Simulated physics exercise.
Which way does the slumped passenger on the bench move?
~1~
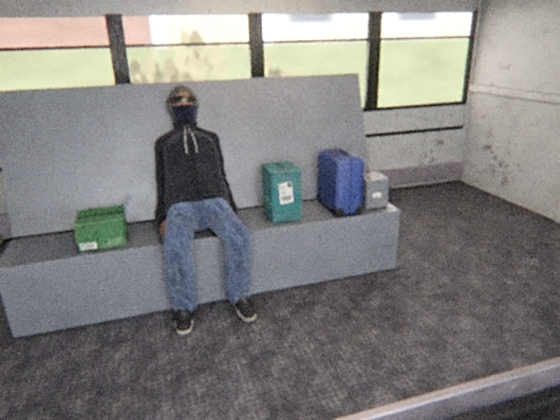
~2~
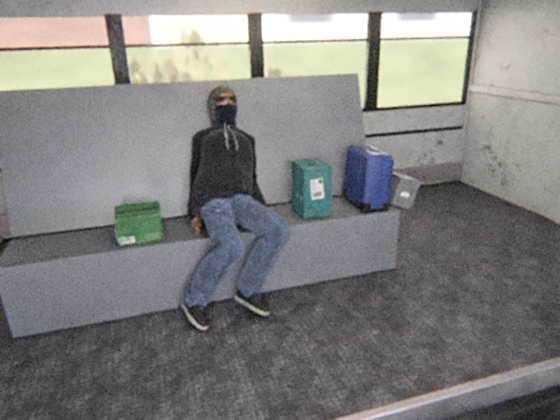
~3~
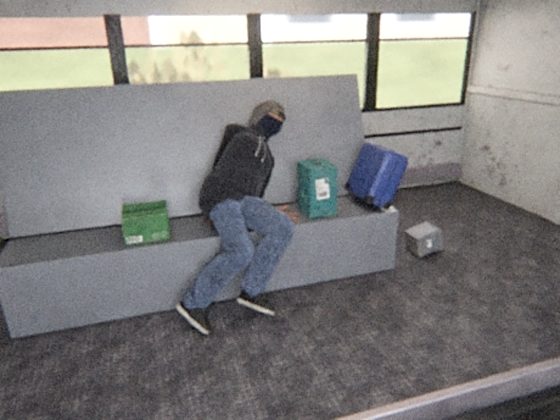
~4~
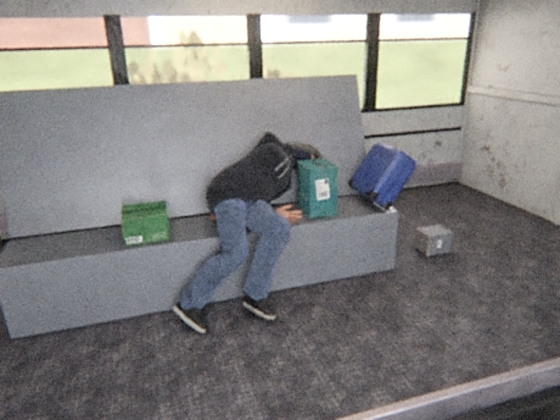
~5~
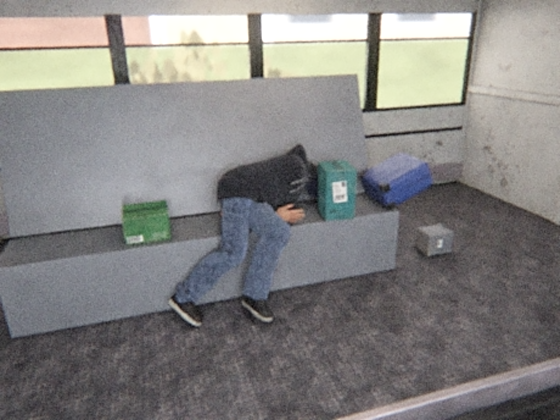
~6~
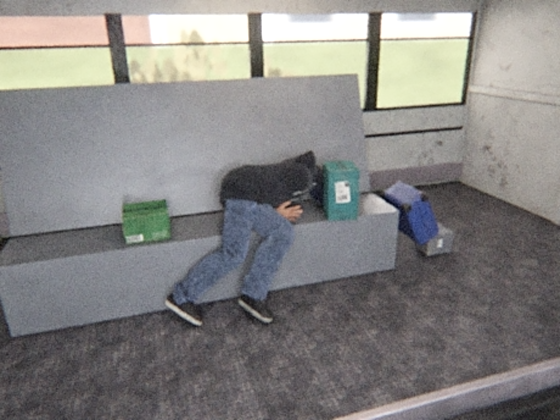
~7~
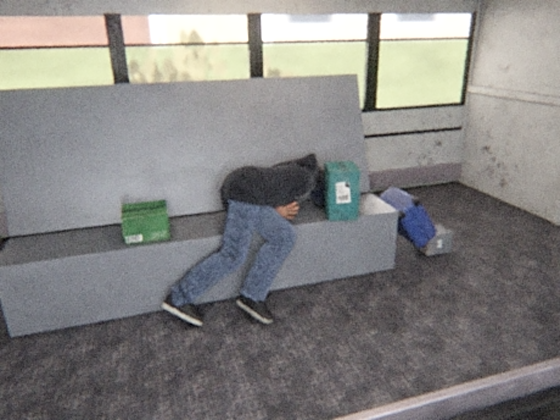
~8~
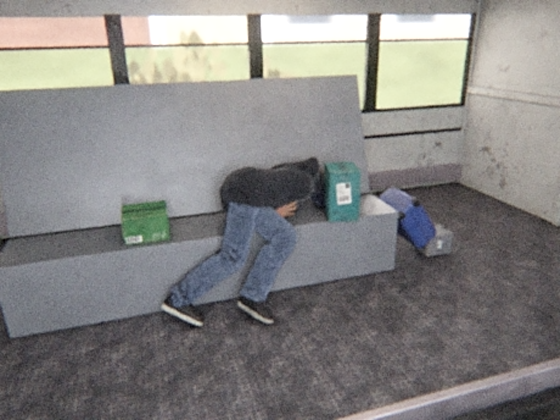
The passenger moves to the right, sliding a little along the bench and toppling over toward the teal pack.
To begin with, a masked passenger in a dark hooded top and jeans sits slumped on a grey side bench, with a green carton on the left and a teal pack, a blue case and a small grey tub on the right. Everything slides to the right, and the grey tub tips off the end of the bench onto the floor. The passenger topples right, folding down limply beside the teal pack, while the blue case leans further and further. It then tumbles over the bench end and lands upside down by the tub. The teal pack and green carton stay on the bench, and the passenger lies slumped with hips still on the seat.
